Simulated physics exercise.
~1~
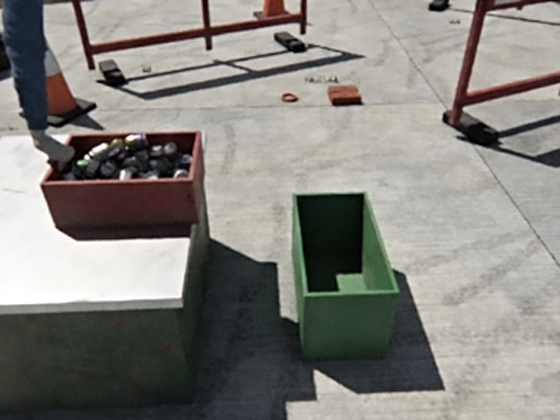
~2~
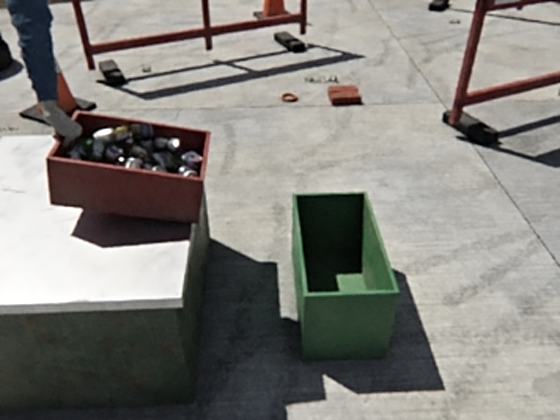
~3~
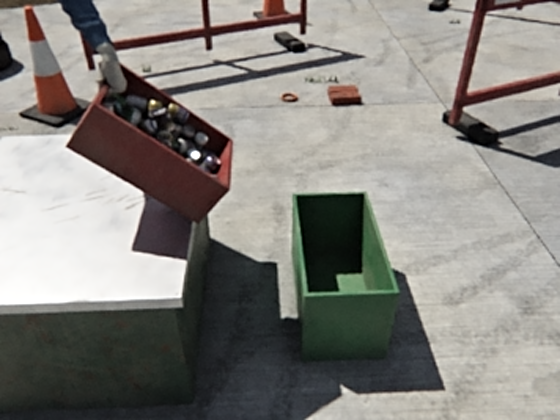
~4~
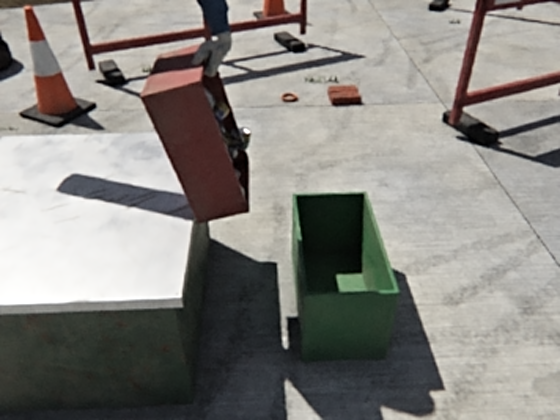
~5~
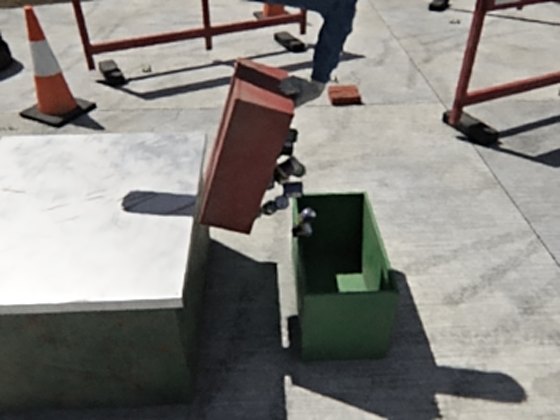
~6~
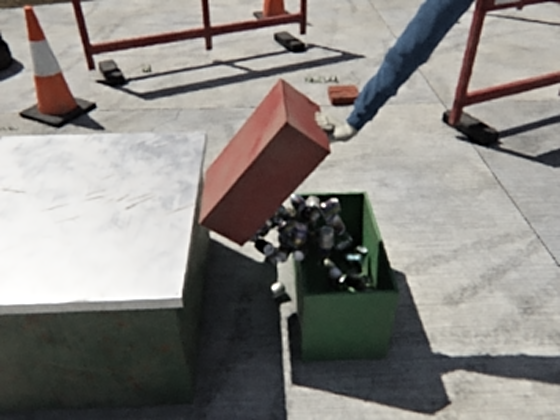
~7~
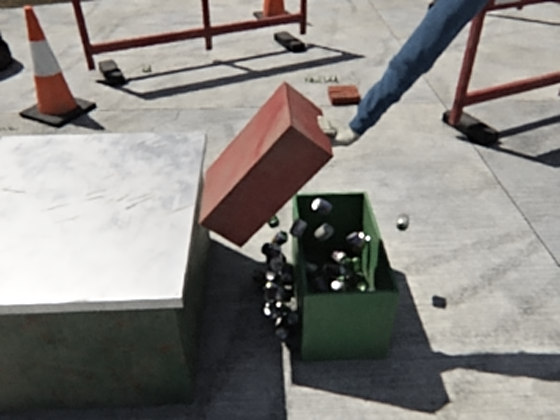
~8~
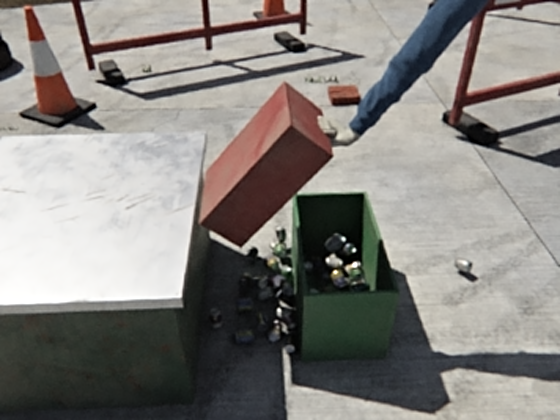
The video shows a gloved hand tilting a red tote of small cans off a pale-topped bench until it hangs steeply over a green trough, spilling them out. Many land inside, many others pile on the ground between bench and trough, and one rests on the ground to the right.
